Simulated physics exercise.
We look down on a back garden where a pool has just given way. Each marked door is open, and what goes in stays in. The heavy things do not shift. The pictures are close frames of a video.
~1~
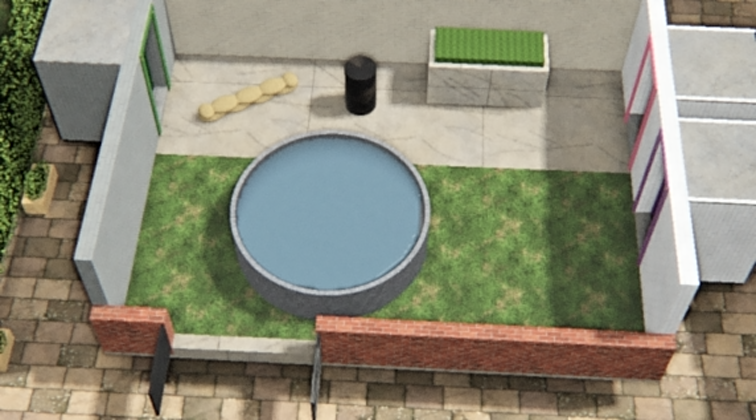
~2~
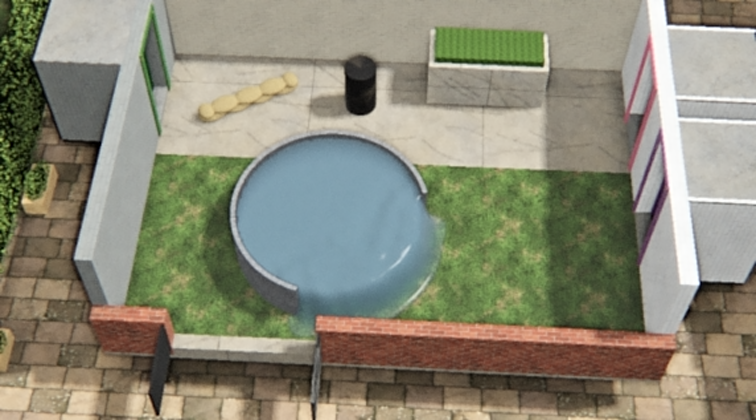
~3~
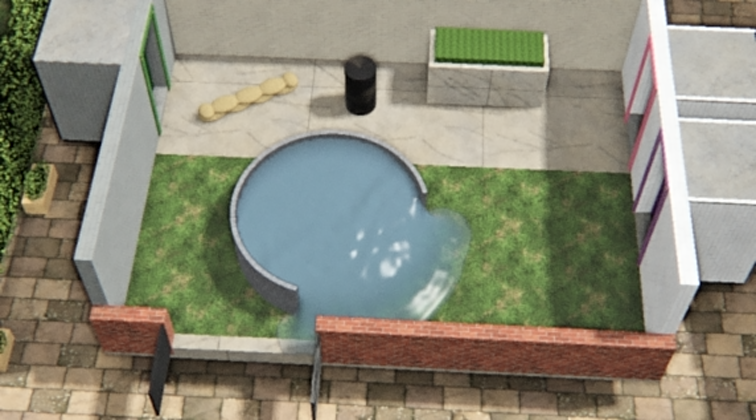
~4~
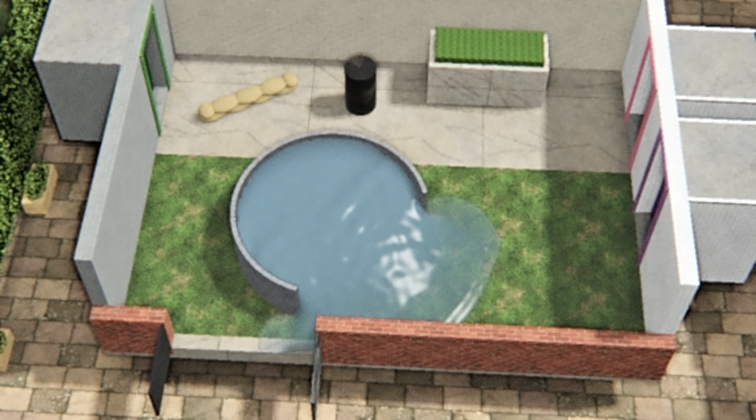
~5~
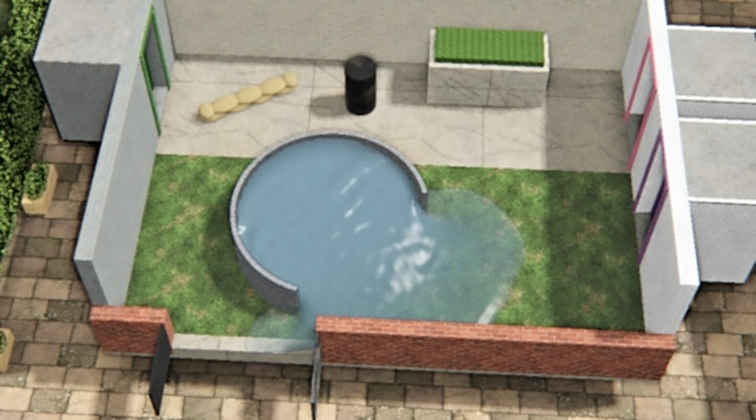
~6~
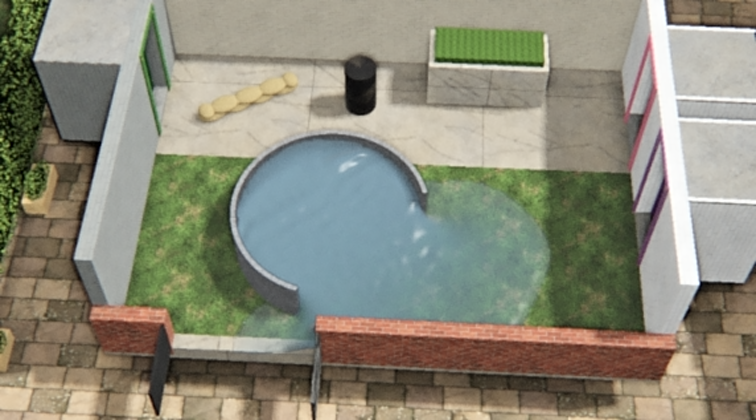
A round pool of still water broke open at its front right side, and the water poured out across the grass, spreading rightward behind the low brick wall and a little to the left.
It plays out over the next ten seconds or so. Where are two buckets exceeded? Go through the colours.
In the end: The purple door lets in a lot; the pink door admits no more than that; the green door admits no more than that.
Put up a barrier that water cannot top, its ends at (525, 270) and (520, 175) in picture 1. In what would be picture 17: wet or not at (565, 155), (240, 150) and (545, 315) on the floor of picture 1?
In turn: Not flooded, dry, covered.
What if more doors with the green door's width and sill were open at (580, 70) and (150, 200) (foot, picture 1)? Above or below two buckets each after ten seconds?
In that order: Is over, stays under.
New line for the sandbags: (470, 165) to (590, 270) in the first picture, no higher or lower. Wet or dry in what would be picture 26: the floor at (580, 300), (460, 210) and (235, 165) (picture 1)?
In that order: Under water, covered, clear.
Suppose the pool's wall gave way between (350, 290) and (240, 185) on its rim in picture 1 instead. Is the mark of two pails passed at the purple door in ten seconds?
In short: The purple one keeps below it.
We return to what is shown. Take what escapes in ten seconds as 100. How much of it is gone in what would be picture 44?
Some 80 per cent.
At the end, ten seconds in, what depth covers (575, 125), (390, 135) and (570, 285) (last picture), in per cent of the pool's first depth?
In turn 10, 18 and 14 in a hundred.
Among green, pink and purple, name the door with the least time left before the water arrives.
That is the door marked purple.
A moment on, water covers 30 % of the floor; the purple door not reached, the pink door not reached, the green door not reached.
Next, water covers 40 % of the floor; the purple door wet at the sill, nothing in, the pink door not reached, the green door not reached.
Then, water covers 45 % of the floor; the purple door far over two buckets in, the pink door wet at the sill, nothing in, the green door not reached.
Later, water covers 70 % of the floor; the purple door far over two buckets in, the pink door wet at the sill, nothing in, the green door not reached.
In the end, water covers 95 % of the floor; the purple door far over two buckets in, the pink door wet at the sill, nothing in, the green door wet at the sill, nothing in.
